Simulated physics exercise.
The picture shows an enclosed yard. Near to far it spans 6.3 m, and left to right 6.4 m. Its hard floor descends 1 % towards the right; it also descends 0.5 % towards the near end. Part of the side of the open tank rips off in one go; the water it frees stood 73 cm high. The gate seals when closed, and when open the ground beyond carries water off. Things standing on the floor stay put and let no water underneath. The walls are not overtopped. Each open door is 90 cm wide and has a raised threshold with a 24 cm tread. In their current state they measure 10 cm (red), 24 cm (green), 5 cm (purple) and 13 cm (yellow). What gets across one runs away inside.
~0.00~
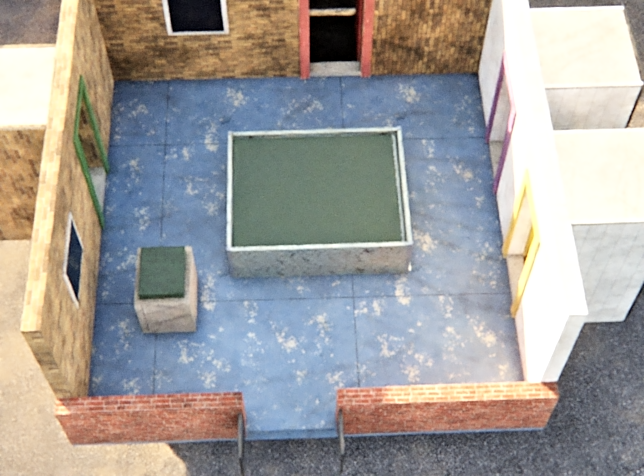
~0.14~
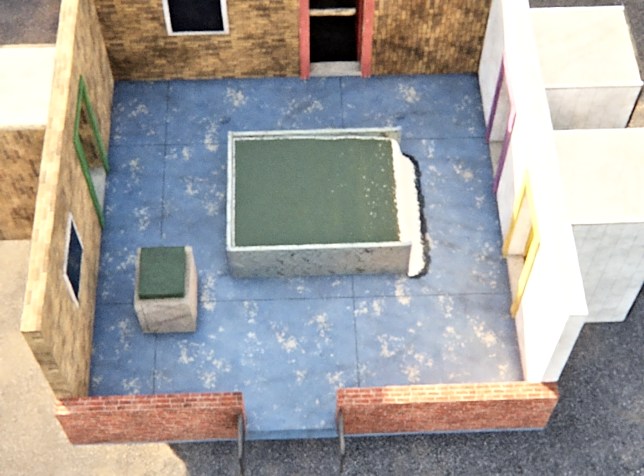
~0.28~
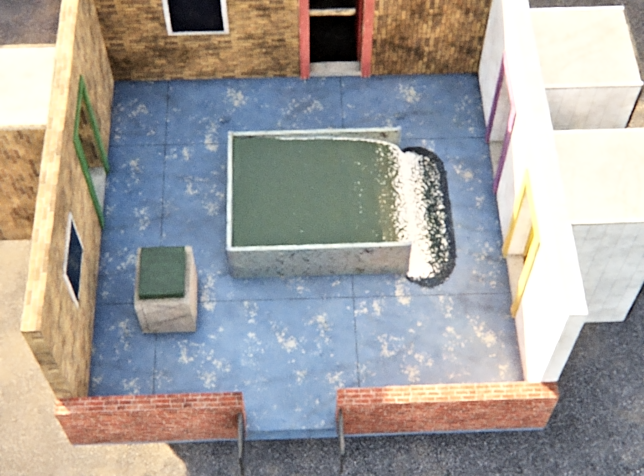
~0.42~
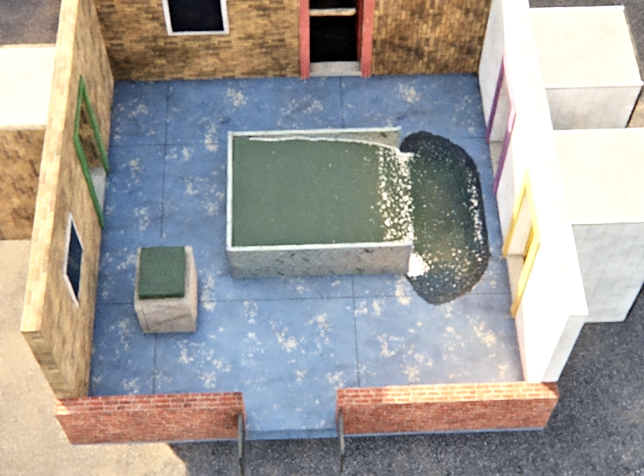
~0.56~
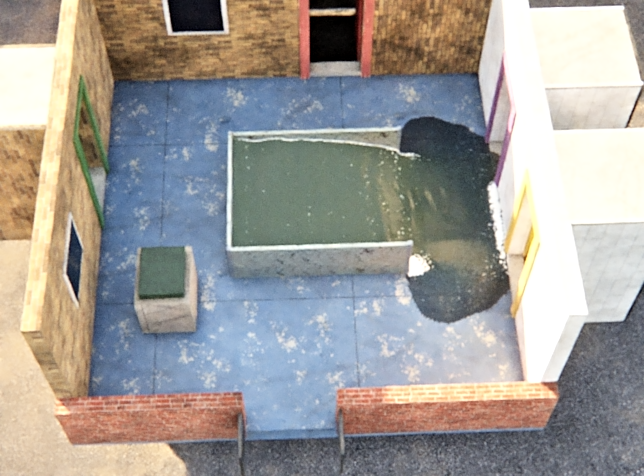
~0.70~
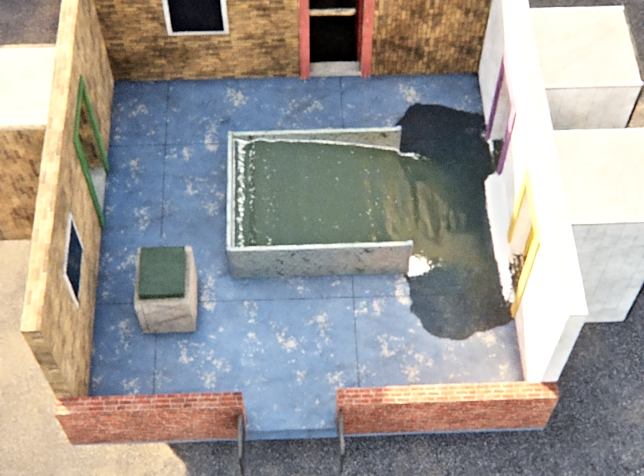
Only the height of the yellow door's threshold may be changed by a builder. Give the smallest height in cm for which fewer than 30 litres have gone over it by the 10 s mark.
About 32 cm.
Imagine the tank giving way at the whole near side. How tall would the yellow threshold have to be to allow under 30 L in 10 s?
A height of around 9.0 cm.
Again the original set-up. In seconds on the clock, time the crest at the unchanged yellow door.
Approximately 1.8 s.
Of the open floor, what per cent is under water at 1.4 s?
Some 20 in a hundred.
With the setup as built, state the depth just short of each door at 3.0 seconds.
At the red door the depth is 6 cm, at green 0 cm, at purple 27 cm and at yellow 27 cm.
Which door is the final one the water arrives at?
Green.
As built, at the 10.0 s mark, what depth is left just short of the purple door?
Some 8.0 cm.
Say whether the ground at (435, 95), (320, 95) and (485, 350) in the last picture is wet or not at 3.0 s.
So the three spots come out swamped, swamped, swamped, in that order.
After 1.4 s water covers 20 % of the floor, deepest (55 cm) near (495, 218); 34 cm at the yellow door, 50 litres in over its 13 cm threshold.
After 3.0 s water covers 45 % of the floor, deepest (42 cm) near (523, 406); 27 cm at the yellow door, 231 litres in over its 13 cm threshold.
After 10.0 s water covers 100 % of the floor, deepest (14 cm) near (226, 264); 8 cm at the yellow door, 286 litres in over its 13 cm threshold.
At the yellow door as built, the water arrived by 0.6 s and peaked near 35 cm at 1.8 s.
Run again over the same 10 s with other heights there, 77 litres in over 26.5 cm, 14 litres over 36 cm. The limit of 30 litres is kept from about 32 cm up.
